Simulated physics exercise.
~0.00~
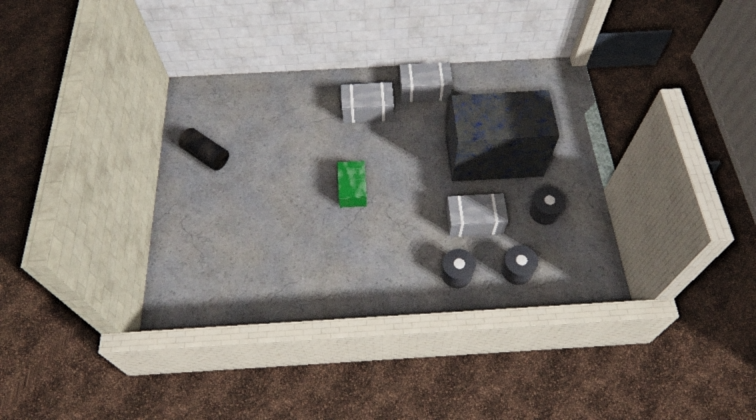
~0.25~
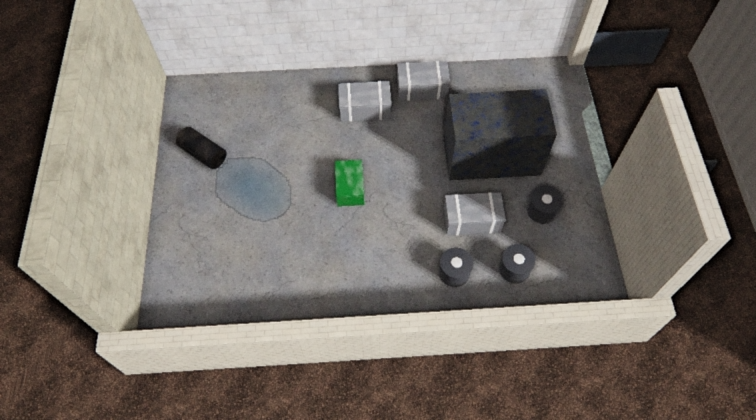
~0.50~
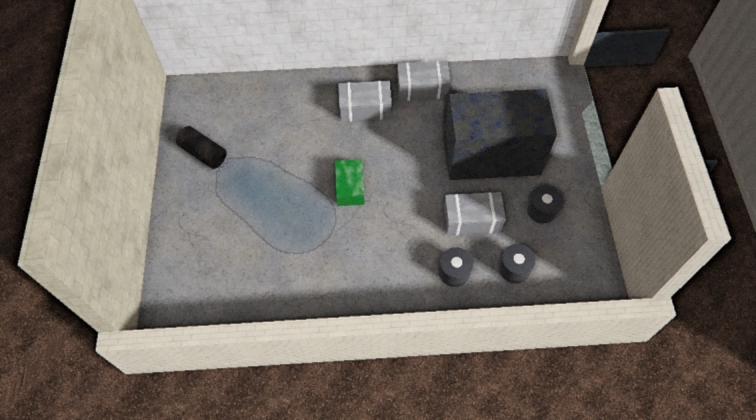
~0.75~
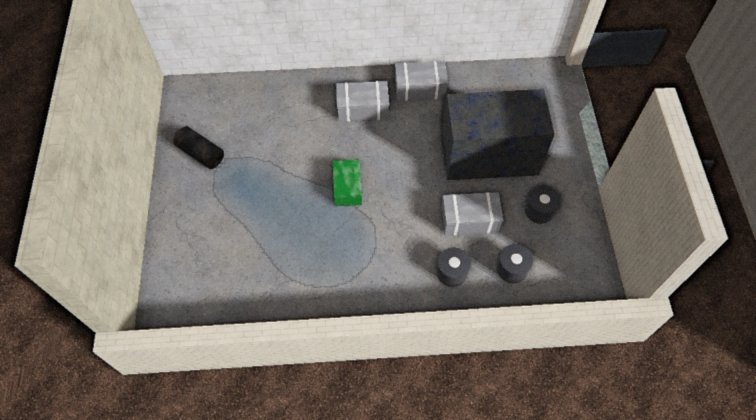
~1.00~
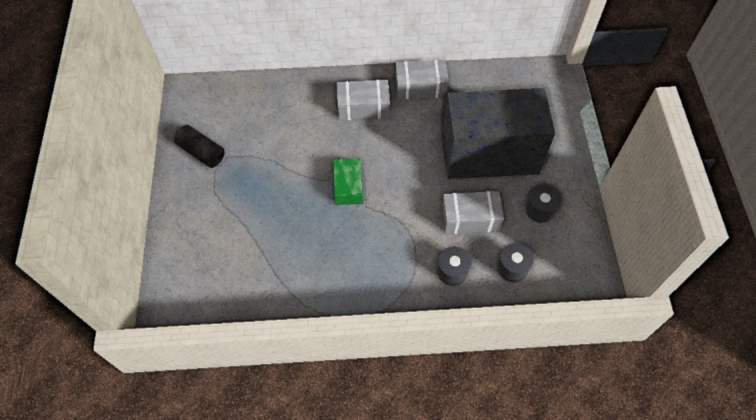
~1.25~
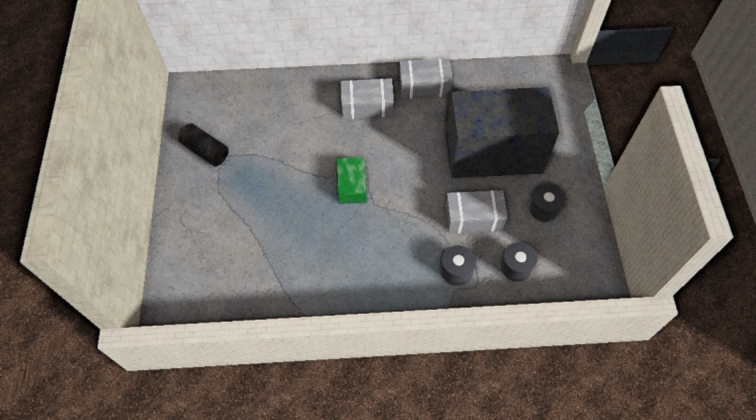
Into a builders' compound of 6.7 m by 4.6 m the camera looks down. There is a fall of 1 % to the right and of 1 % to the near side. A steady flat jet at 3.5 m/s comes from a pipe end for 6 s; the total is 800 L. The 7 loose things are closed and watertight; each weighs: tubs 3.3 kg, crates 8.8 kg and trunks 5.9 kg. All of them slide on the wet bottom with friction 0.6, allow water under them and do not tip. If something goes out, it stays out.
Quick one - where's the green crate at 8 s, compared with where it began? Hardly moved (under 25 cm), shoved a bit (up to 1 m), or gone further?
Hardly moved.
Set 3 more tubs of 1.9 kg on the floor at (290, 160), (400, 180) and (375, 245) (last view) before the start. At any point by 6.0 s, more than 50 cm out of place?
Sequence of outcomes: Does not cross it, does not cross it, crosses it.
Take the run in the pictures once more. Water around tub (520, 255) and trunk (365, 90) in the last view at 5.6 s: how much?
Depths: Near 3 cm, then near 0 cm.
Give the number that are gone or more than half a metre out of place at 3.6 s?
2.
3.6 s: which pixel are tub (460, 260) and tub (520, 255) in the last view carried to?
First one near (620, 270), second near (602, 229).
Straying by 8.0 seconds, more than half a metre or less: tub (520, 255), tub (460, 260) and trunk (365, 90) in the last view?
Above the mark, above the mark, below the mark.
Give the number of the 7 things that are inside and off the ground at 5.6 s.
By my count, 3.
After 1.8 s the green crate is near (351, 175), 0.0 m from its start, aground; 0 of 7 are out; 0 afloat.
After 3.6 s the green crate is near (351, 175), 0.0 m from its start, aground; 0 of 7 are out; 2 afloat.
After 5.6 s the green crate is near (351, 175), 0.0 m from its start, aground; 0 of 7 are out; 3 afloat.
After 8.0 s the green crate is near (351, 175), 0.0 m from its start, aground; 0 of 7 are out; 4 afloat.
